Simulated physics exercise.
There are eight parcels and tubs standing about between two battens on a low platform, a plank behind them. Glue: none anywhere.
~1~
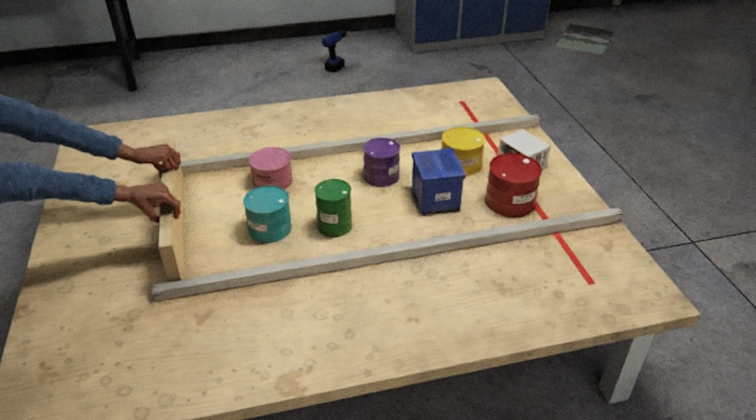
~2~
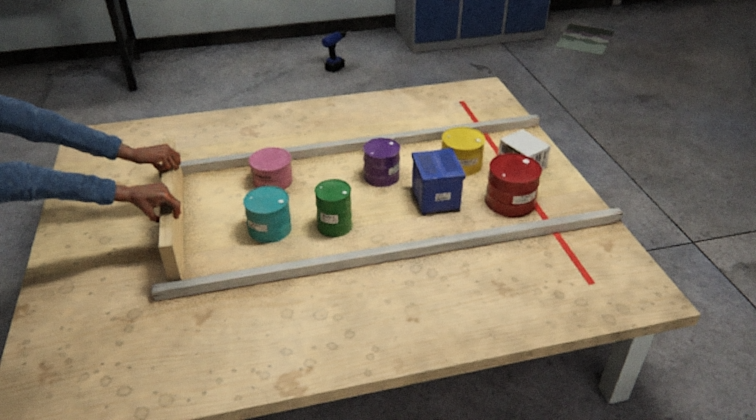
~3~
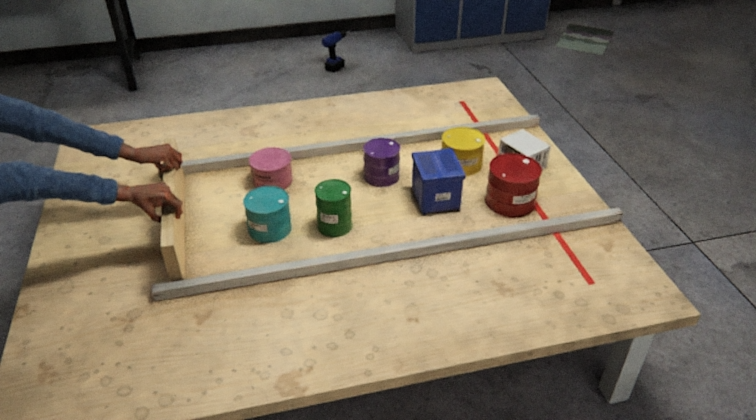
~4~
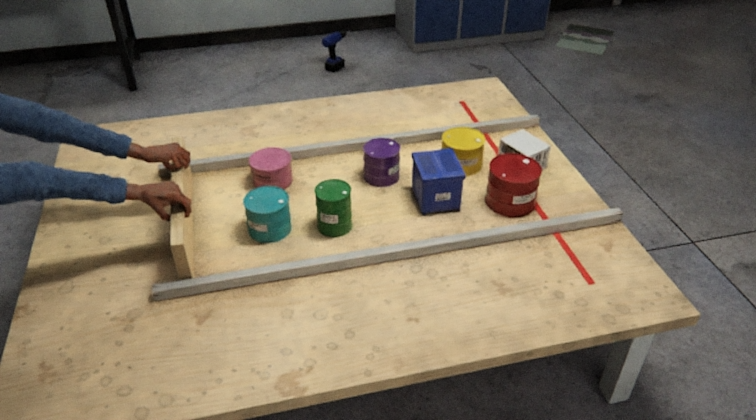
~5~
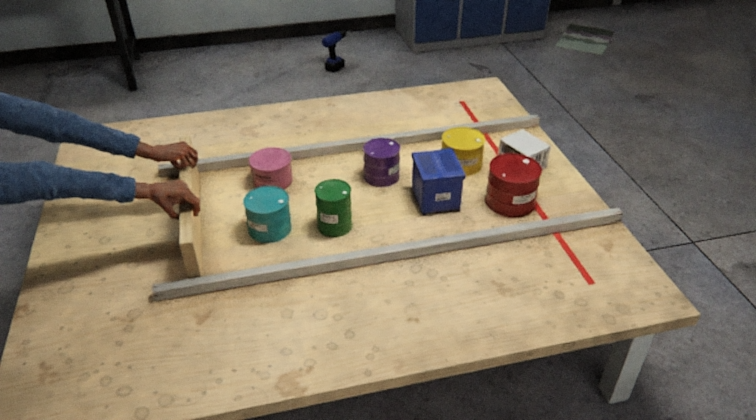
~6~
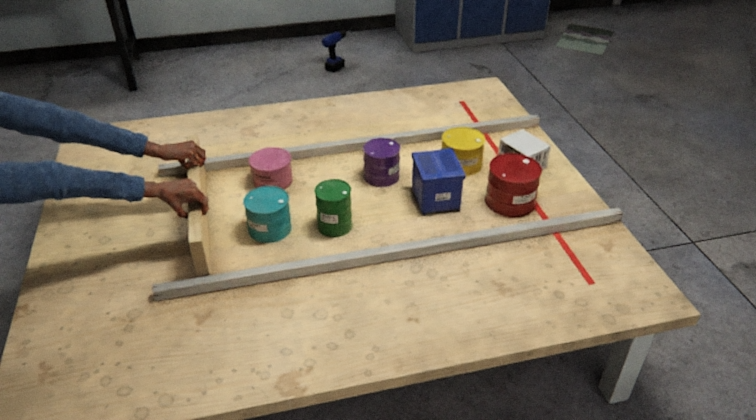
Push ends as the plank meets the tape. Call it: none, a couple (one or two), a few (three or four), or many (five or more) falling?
Call: A couple.
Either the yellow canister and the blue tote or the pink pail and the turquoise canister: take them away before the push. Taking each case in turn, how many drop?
Taking the two tries in turn, it comes to 0 and 1.
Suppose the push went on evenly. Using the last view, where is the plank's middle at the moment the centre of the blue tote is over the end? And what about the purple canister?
Approx. (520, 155) for the first, approx. (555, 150) for the second.
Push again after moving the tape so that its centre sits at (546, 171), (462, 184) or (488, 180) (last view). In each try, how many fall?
The three tries give 4, 0 and 0.
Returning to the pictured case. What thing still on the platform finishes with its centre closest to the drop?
That is the blue tote.
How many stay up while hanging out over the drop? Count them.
In total, 2 of them.
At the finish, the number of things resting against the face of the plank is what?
4 end up touching it.
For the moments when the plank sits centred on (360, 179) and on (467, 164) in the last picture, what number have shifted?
4 at one spot and 8 at the other.
A little later, none off yet; white crate at rest near (524, 153); red canister at rest near (513, 185); yellow canister at rest near (462, 151).
When it is over, the number that fall off is one or two; down, red canister and white crate.
